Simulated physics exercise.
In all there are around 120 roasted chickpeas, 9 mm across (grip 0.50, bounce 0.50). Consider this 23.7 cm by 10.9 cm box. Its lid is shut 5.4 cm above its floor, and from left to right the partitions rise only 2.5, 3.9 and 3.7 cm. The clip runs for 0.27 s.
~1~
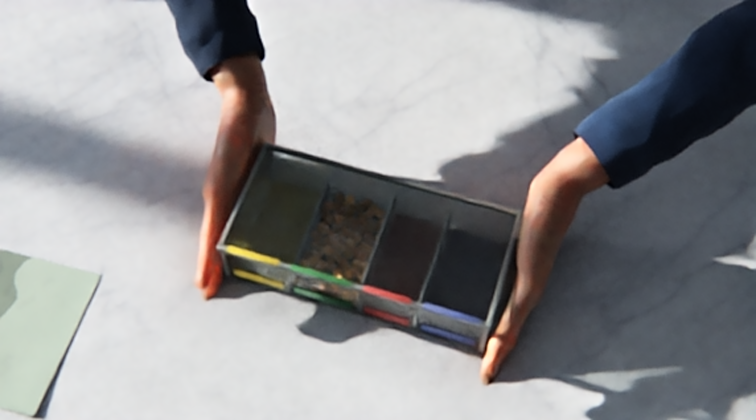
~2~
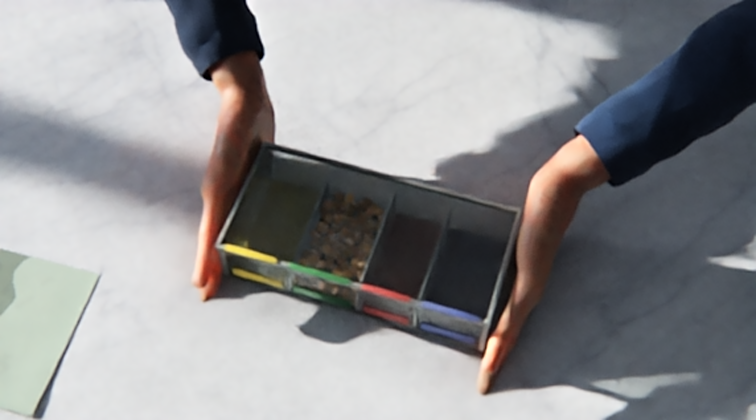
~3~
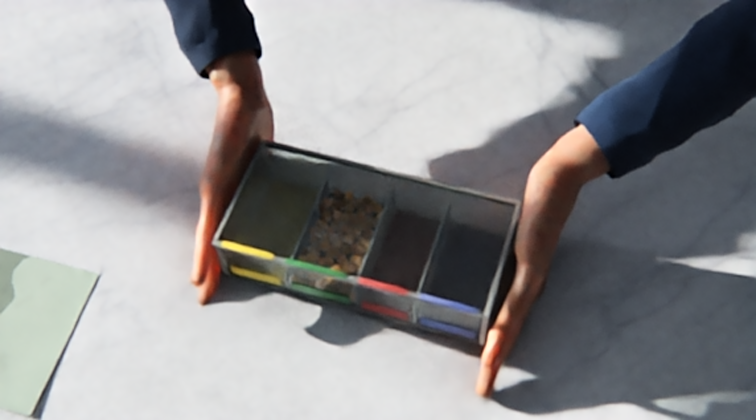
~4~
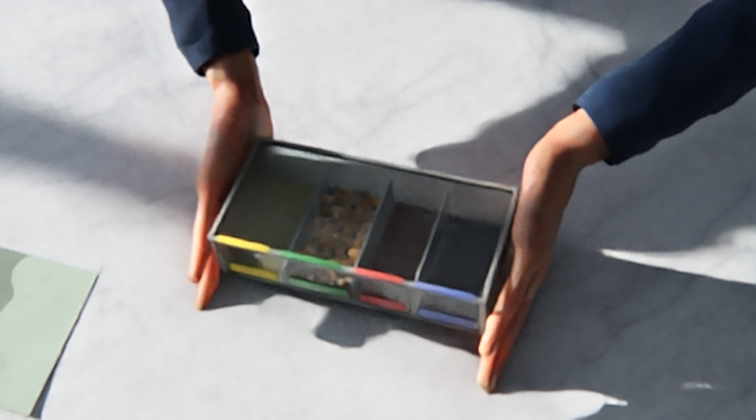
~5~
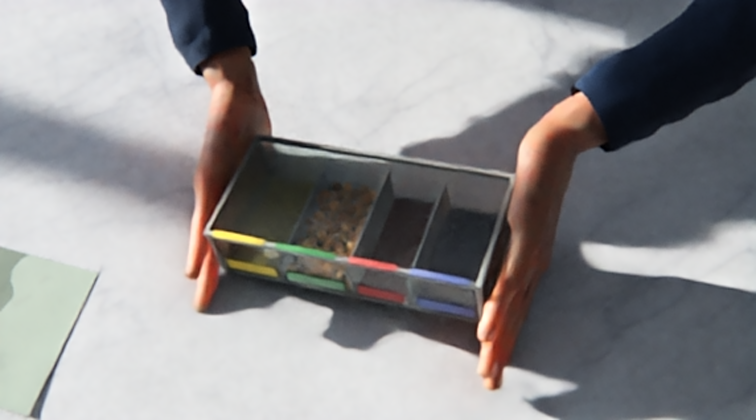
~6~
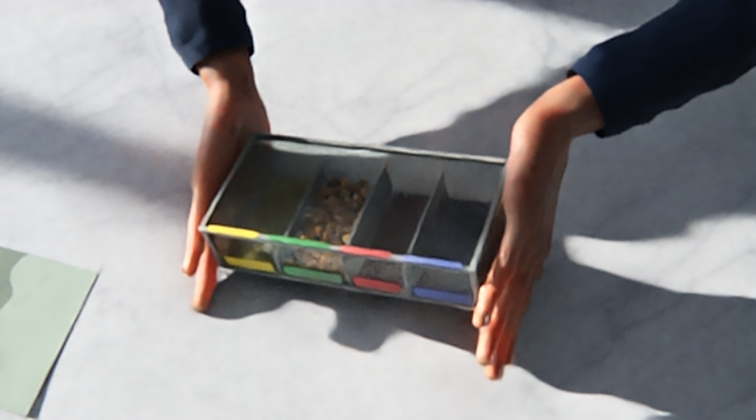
The clip shows two hands holding a clear four-part box with yellow, green, red and blue markings, small tan pieces in the green section, above a pale marbled surface, and gradually tilting it while the pieces stay in that section.
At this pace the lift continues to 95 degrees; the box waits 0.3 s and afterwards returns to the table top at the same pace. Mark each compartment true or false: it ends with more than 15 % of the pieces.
Red compartment: False, blue compartment: False, green compartment: True, yellow compartment: True.
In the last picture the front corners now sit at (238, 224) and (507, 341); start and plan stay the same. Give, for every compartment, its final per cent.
The compartments end with red 10 per cent, blue 15 per cent, green 75 per cent and yellow 0 per cent.
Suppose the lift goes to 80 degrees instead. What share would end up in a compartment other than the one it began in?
25 percent.
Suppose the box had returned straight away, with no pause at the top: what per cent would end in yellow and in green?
You'd end up with yellow at 70 per cent and green at 30 per cent.
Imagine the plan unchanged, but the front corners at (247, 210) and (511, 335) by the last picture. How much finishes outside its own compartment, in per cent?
Around 35 per cent, it would seem.
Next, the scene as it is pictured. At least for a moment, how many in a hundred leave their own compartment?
The share is close to 75 percent.
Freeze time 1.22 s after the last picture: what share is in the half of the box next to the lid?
Around 60 in a hundred, give or take.
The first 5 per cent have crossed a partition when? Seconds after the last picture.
Around 0.85 seconds.
Then, 1.22 s after the last picture, tilt 95 degrees; green 40 %, yellow 60 %.
Then, 2.04 s after the last picture, tilt 48 degrees; green 25 %, yellow 75 %.
Then, 2.87 s after the last picture, tilt 0 degrees; green 25 %, yellow 75 %.
In the end, red 0 %, blue 0 %, green 25 %, yellow 75 %.
